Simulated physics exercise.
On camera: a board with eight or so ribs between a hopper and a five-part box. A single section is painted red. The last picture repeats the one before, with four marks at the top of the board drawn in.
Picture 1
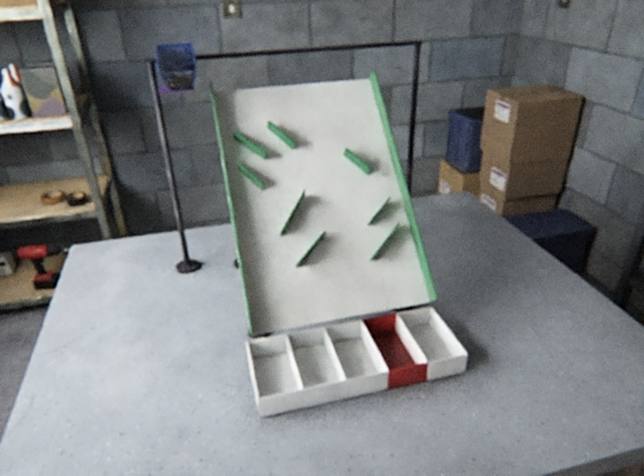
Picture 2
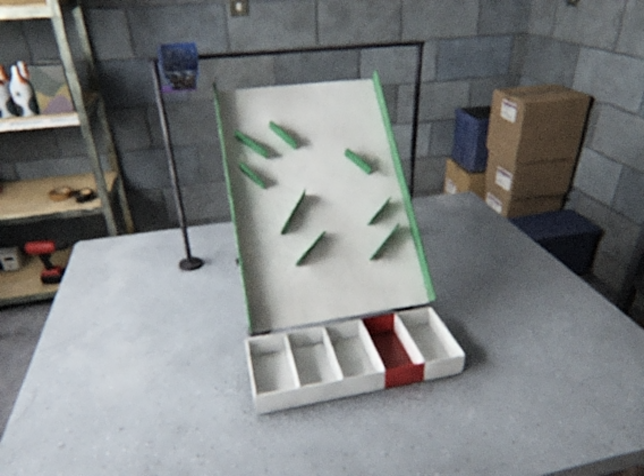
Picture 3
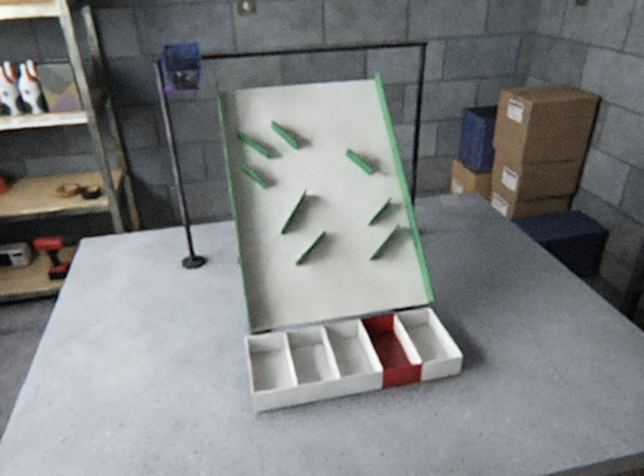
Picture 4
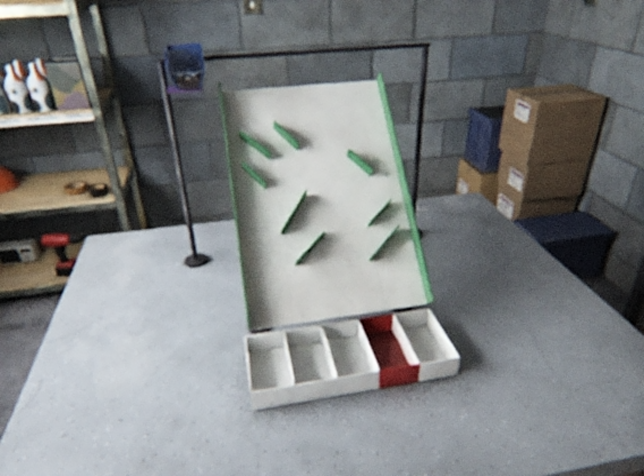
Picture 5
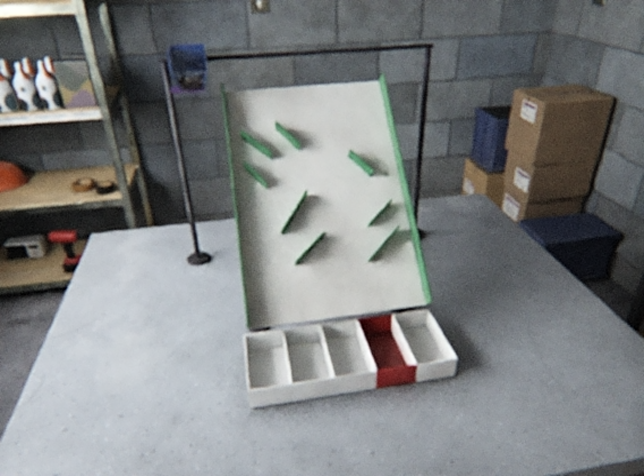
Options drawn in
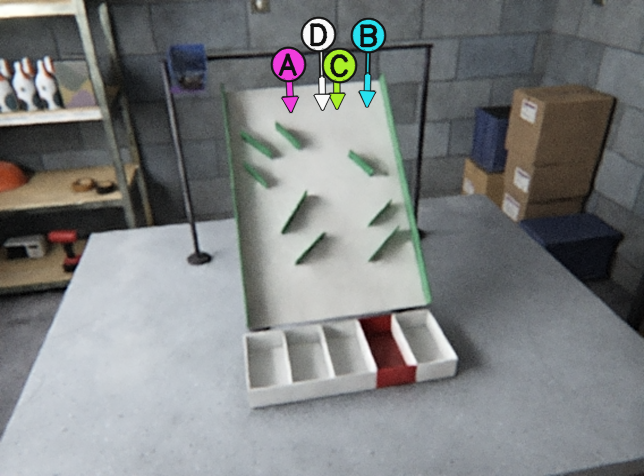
A tilted board with green ribs stands above a partly red box as the view shifts slightly.
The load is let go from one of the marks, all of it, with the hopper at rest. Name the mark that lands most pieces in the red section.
Use mark A.
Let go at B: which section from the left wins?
It is the fifth one.
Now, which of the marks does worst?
B.
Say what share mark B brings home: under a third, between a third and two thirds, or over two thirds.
It is under a third.
On the marked copy, mark A meets the board at (290, 106); mark B meets the board at (367, 101); mark C meets the board at (336, 103); mark D meets the board at (322, 104).
With A, close to a third in the red section, close to a third in other sections, close to a quarter outside the box.
With B, a small share in the red section, the bulk in other sections, a small share outside the box.
With C, close to a quarter in the red section, close to two thirds in other sections, a small share outside the box.
With D, a small share in the red section, close to two thirds in other sections, close to a quarter outside the box.
